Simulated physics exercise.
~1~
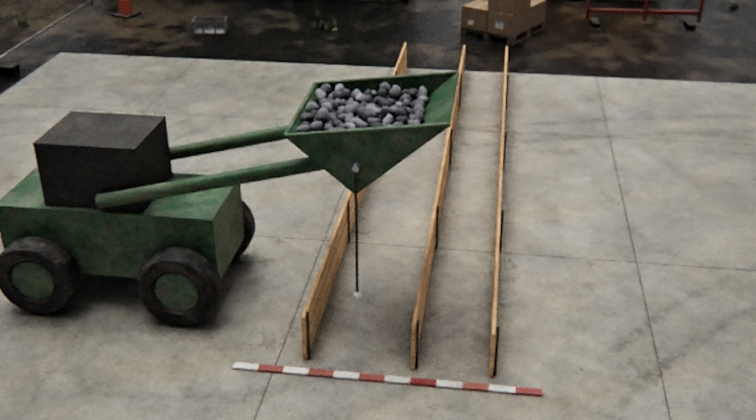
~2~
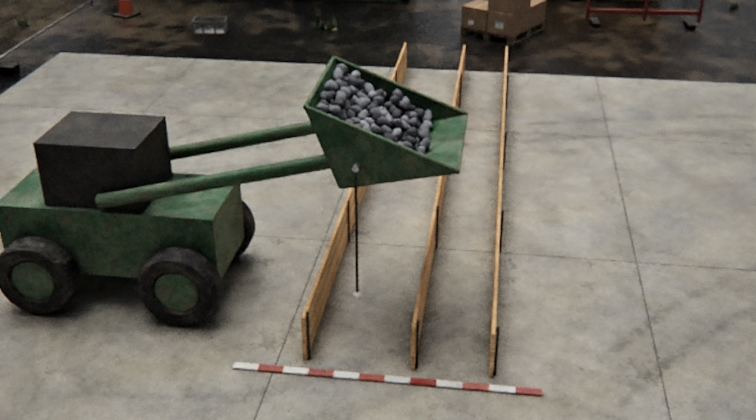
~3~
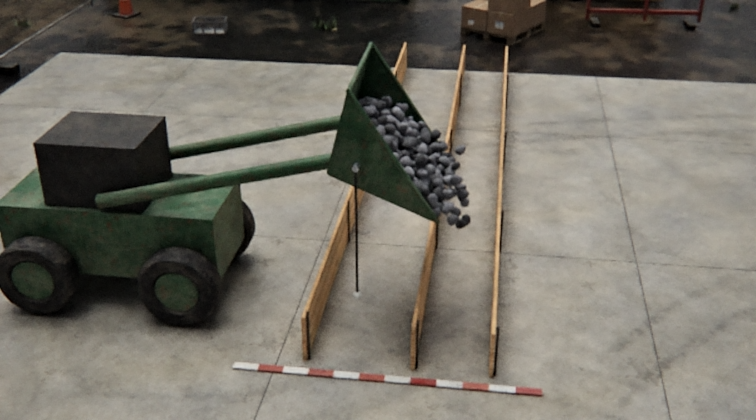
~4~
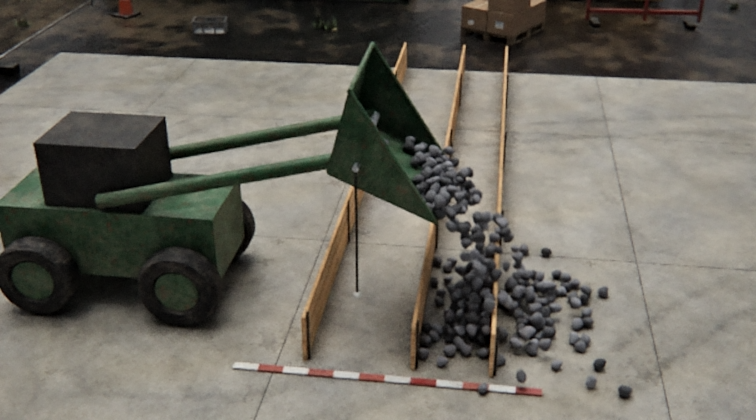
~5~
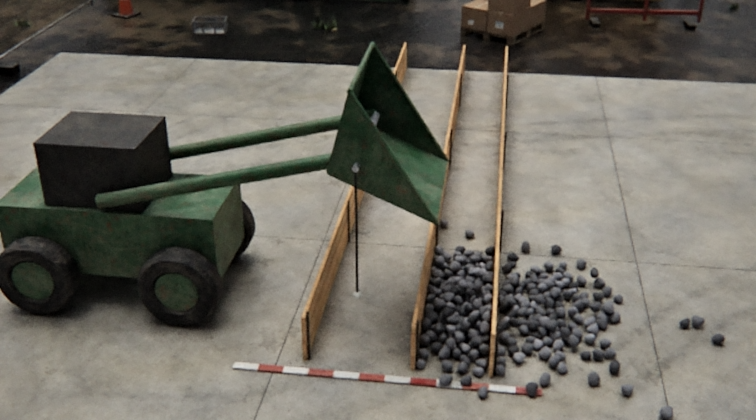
A green loader with a black cab stands at the left of a pale concrete floor, seen from above by a still camera, its raised bucket full of grey rounded stones. Three upright wooden planks run away from the viewer beneath and beside the bucket, behind a red and white staff. The bucket tips steeply down to the right, and the stones slide to its lip and begin to spill. It then holds still while they pour down, many rolling beyond the last plank. Finally the bucket is empty, with stones heaped between the middle and right planks and scattered farther right, while the left bay stays clear.
